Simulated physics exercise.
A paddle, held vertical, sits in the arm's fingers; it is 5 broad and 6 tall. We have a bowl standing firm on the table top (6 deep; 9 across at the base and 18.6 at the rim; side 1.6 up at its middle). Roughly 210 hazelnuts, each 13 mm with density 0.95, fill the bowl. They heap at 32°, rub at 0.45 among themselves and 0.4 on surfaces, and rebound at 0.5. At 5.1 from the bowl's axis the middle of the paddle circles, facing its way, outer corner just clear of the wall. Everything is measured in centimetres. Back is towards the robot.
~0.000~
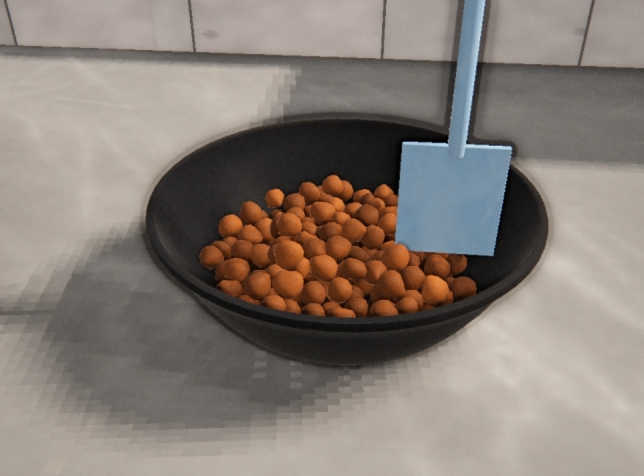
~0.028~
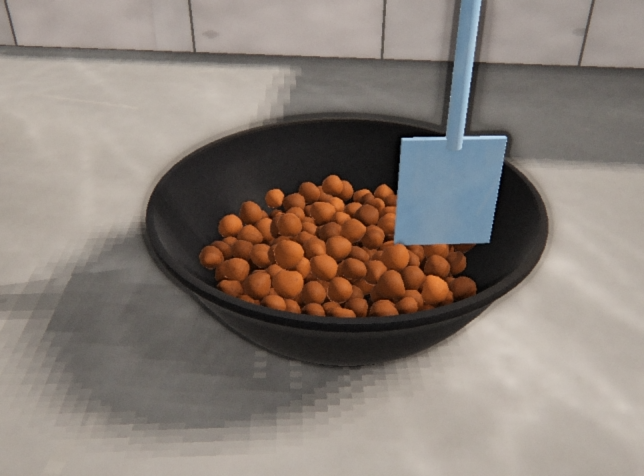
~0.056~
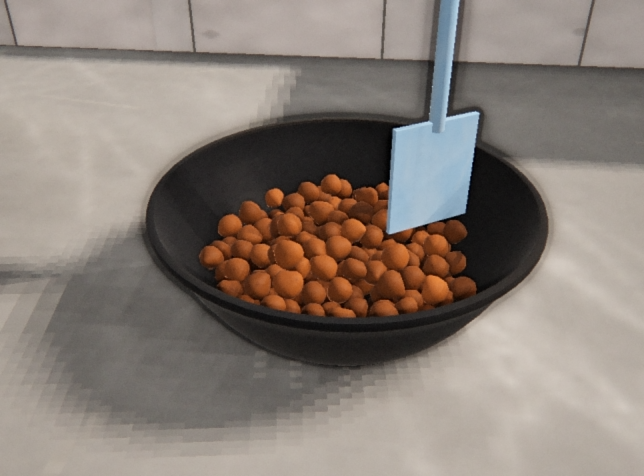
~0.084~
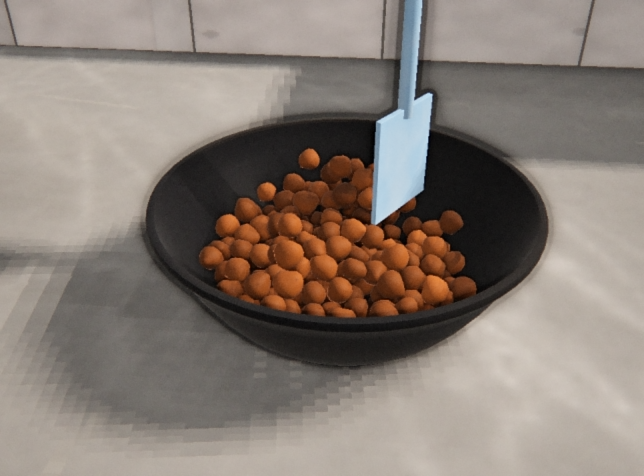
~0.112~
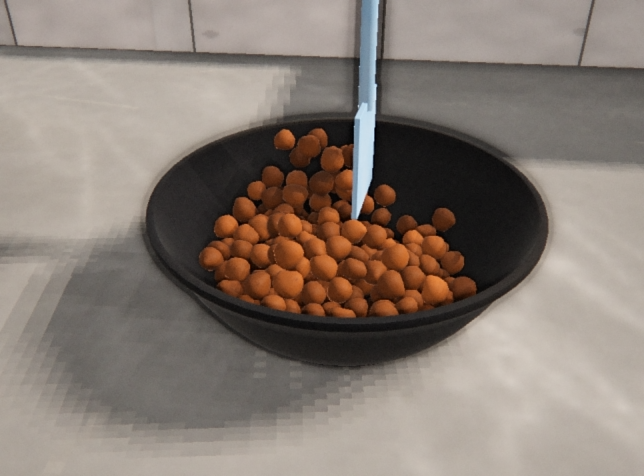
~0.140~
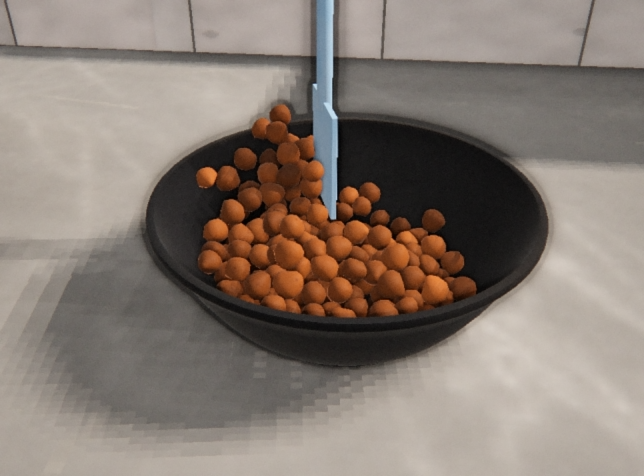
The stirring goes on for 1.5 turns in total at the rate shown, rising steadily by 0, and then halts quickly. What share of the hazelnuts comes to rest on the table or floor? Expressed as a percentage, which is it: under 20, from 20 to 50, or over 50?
The percentage is from 20 to 50.
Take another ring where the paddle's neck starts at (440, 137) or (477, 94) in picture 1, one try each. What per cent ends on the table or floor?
Roughly 40 and 0 per cent.
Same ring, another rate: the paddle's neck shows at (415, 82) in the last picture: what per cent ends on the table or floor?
About 5 %.
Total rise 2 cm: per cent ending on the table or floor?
About 10 per cent.
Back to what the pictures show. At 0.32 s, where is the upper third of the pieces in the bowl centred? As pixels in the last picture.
Near (386, 287).
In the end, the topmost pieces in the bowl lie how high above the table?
Roughly 5.5 centimetres.
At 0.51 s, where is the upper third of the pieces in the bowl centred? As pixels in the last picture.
The centre lies near (341, 188) in the last picture.
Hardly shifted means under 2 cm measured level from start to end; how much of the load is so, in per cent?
I'd put it at about 30 in a hundred.
By 0.32 s, 274° round, highest piece 9 above the table; 194 in the bowl, 6 on the table or floor, 12 in flight or on the tool.
By 0.51 s, 79° round, highest piece 8 above the table; 170 in the bowl, 29 on the table or floor, 13 in flight or on the tool.
By 0.80 s, 180° round, highest piece 7 above the table; 152 in the bowl, 60 on the table or floor.
By 1.50 s, 180° round, highest piece 5 above the table; 151 in the bowl, 61 on the table or floor.
Final count, 151 in the bowl, 61 on the table or floor. That is 29 % on the table or floor.
